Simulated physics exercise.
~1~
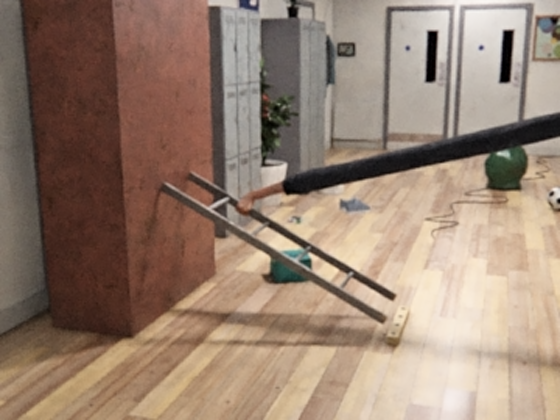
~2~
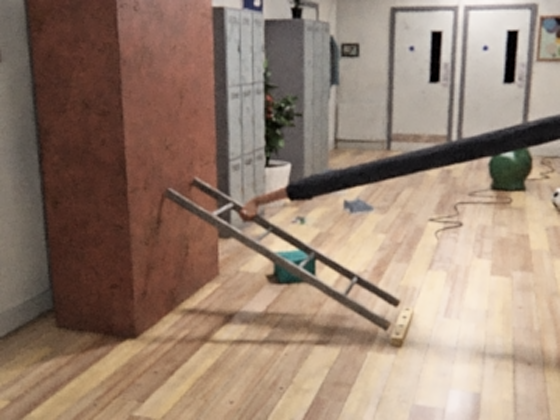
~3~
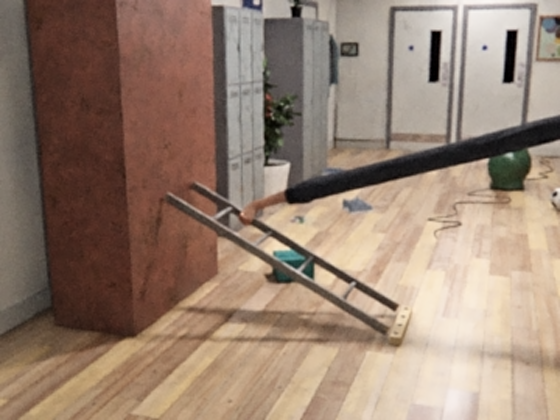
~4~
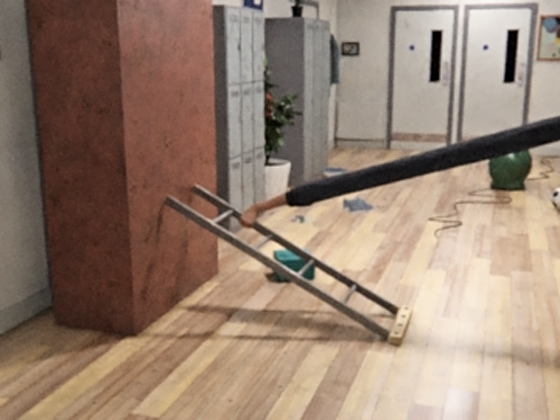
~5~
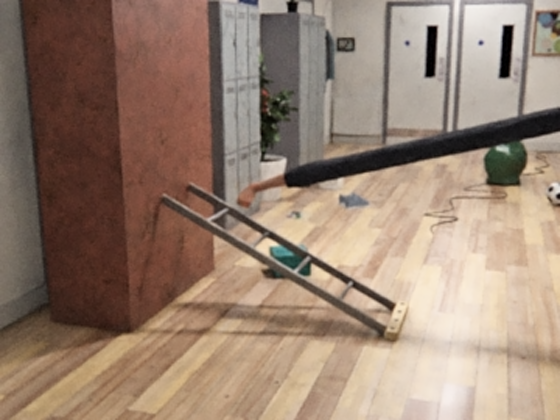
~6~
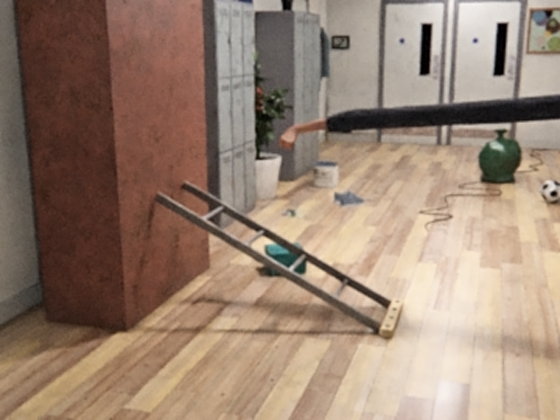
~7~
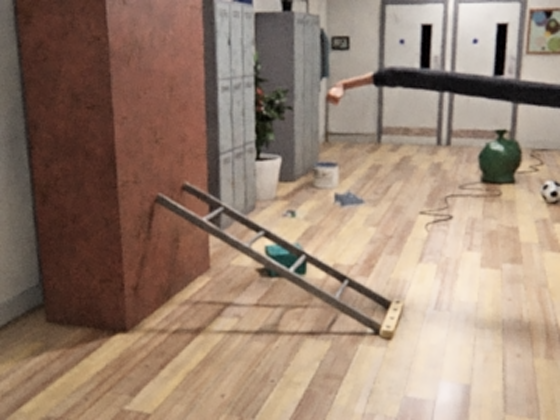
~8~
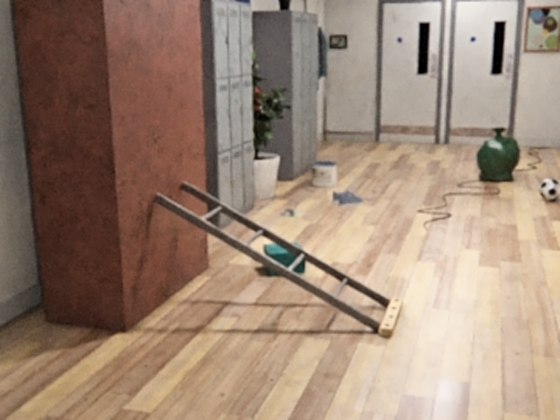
A grey gate, looking much like a ladder, was lowered slightly by a hand against a reddish-brown pillar, its foot by a wooden batten on the floor. The hand let go and drew back out of view, and the gate stayed leaning there.
